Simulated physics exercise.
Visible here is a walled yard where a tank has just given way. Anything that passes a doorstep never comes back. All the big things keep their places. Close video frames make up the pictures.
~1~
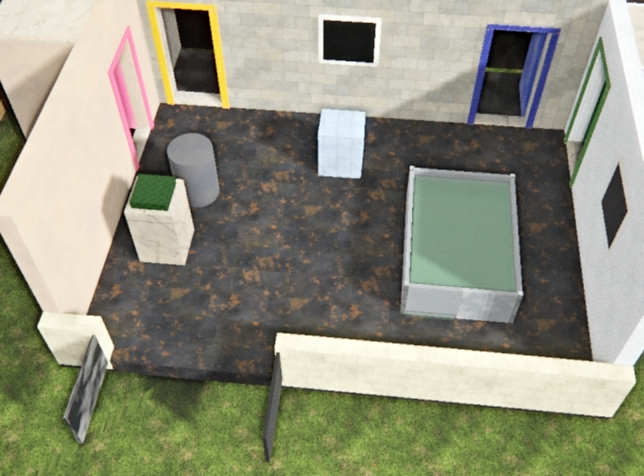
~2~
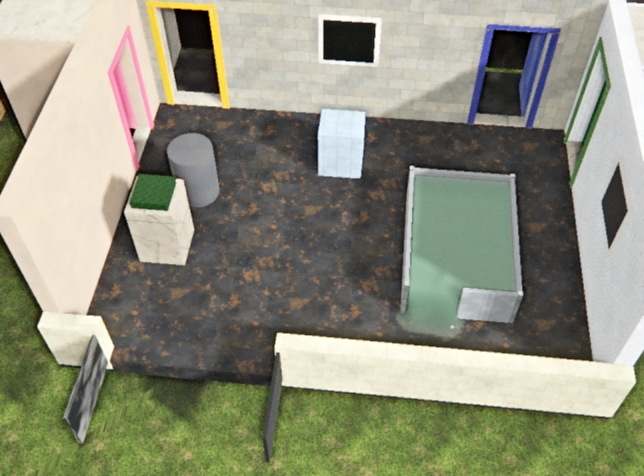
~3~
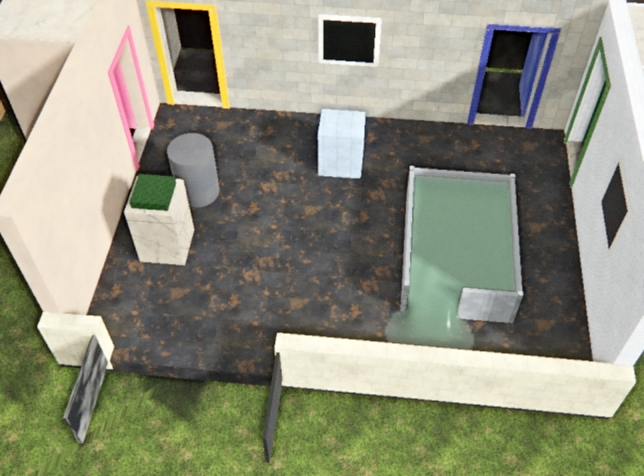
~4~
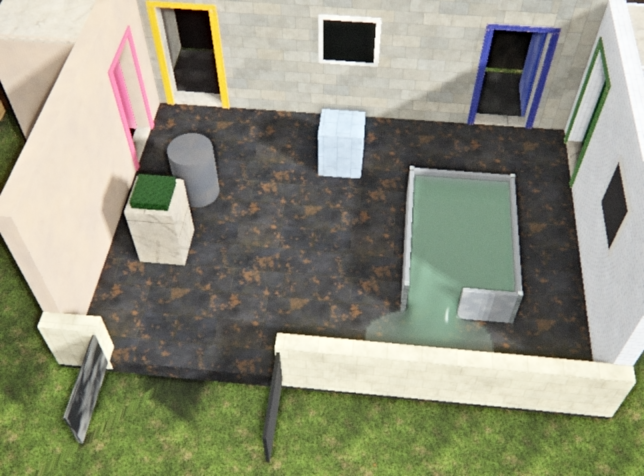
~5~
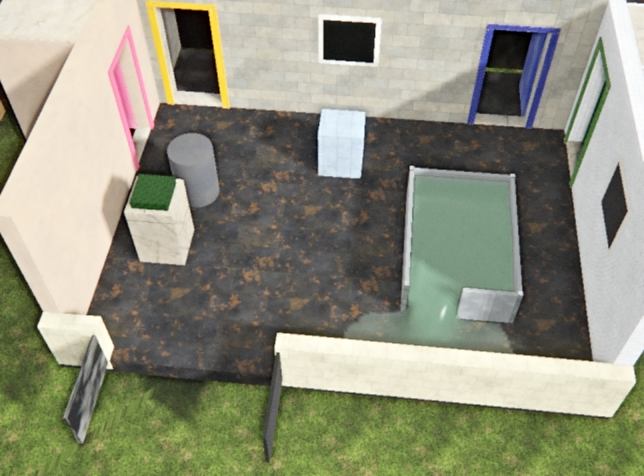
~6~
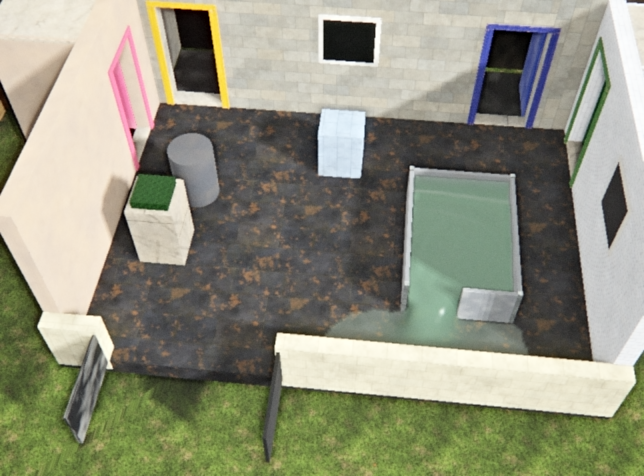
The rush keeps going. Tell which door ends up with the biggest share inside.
That would be the blue door.
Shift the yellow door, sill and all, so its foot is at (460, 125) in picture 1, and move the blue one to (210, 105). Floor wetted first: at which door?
Answer: The green door.
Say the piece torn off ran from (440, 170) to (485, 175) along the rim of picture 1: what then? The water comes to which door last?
That would be the pink one.
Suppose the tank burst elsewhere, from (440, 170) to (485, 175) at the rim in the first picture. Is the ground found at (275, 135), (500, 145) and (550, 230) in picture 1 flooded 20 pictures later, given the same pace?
The first spot is soaked through, the second is soaked through and the third is soaked through.
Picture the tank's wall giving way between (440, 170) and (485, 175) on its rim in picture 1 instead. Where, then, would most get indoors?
I say the blue one.
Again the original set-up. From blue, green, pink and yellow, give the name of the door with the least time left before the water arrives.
Looks like the green one, honestly.
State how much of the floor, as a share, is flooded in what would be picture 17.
Around 30 percent, give or take.
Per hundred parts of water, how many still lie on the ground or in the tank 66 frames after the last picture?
The share not yet gone is roughly 84 percent.
A moment on, water covers 15 % of the floor; green door not reached, yellow door not reached, pink door not reached, blue door not reached.
Next, water covers 30 % of the floor; green door not reached, yellow door not reached, pink door not reached, blue door not reached.
Then, water covers 50 % of the floor; green door wet at the sill, nothing in, yellow door not reached, pink door not reached, blue door not reached.
Later, water covers 70 % of the floor; green door wet at the sill, nothing in, yellow door wet at the sill, nothing in, pink door wet at the sill, nothing in, blue door some in.
In the end, water covers 95 % of the floor; green door a trickle in, yellow door wet at the sill, nothing in, pink door wet at the sill, nothing in, blue door some in; the blue door has let in the most.
